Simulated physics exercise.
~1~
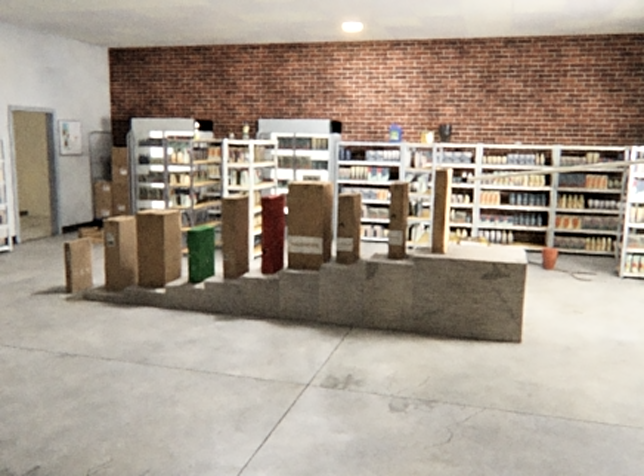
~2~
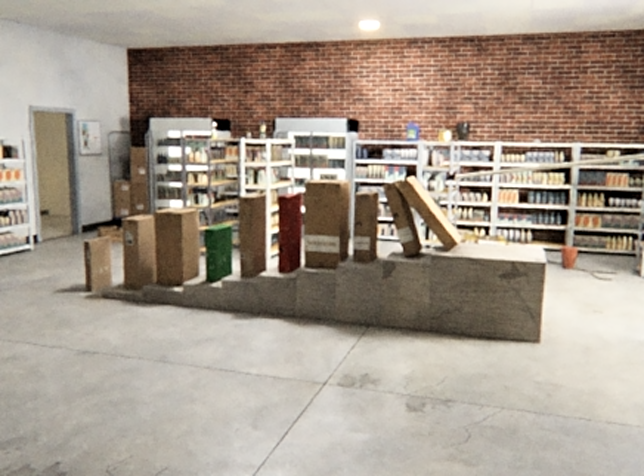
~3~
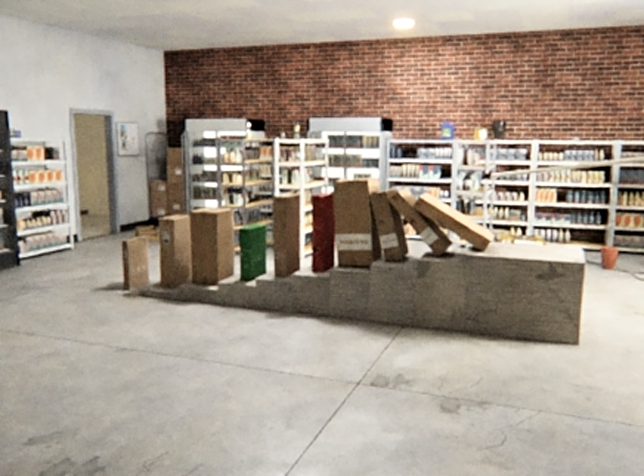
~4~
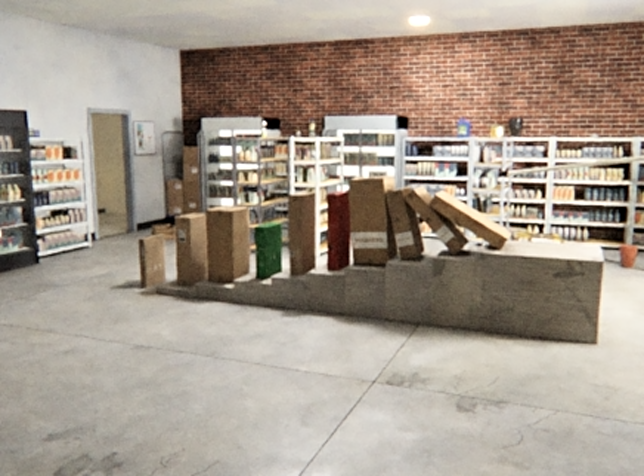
Shop floor with a stepped row of tall cartons, the rightmost toppling left onto its neighbour, red and green ones staying upright.
